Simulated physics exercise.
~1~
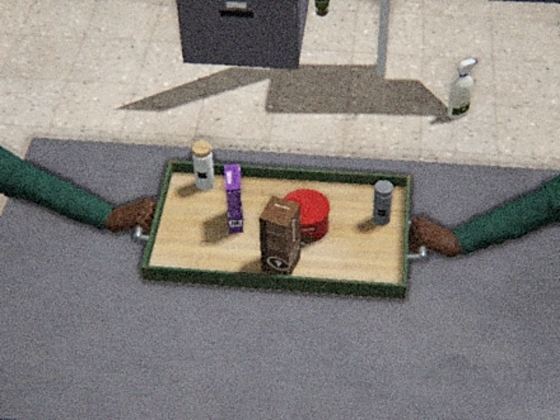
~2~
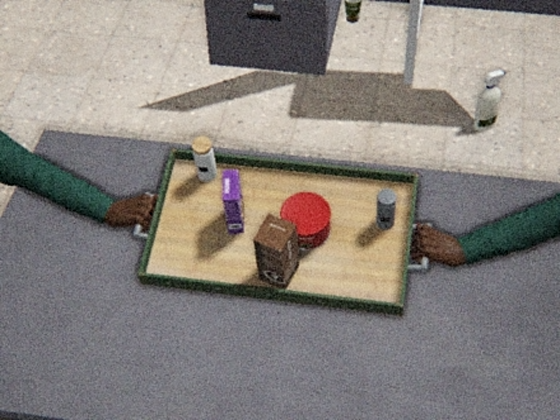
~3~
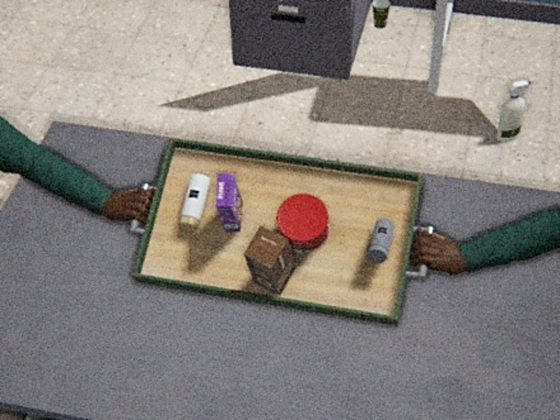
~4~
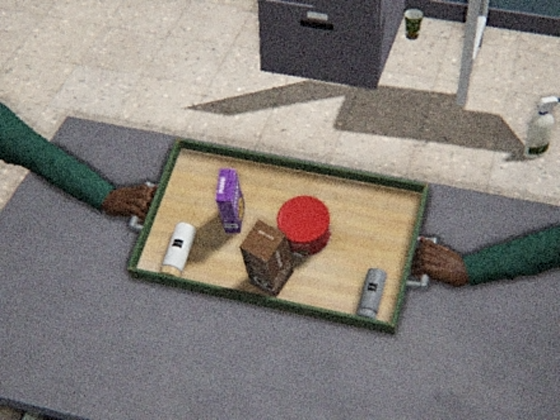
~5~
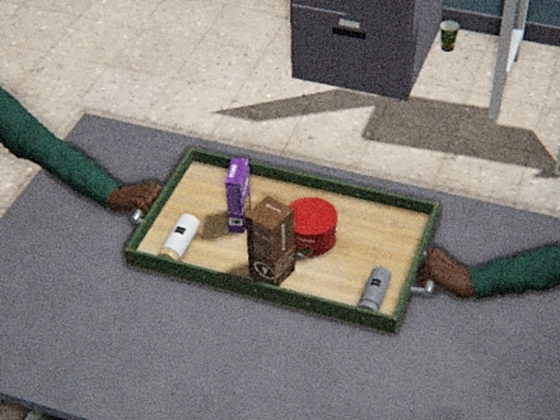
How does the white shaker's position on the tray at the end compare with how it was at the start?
At the start the white shaker stands upright near the far left corner of the tray. By the end it is lying on its side, closer to the near edge on the left.
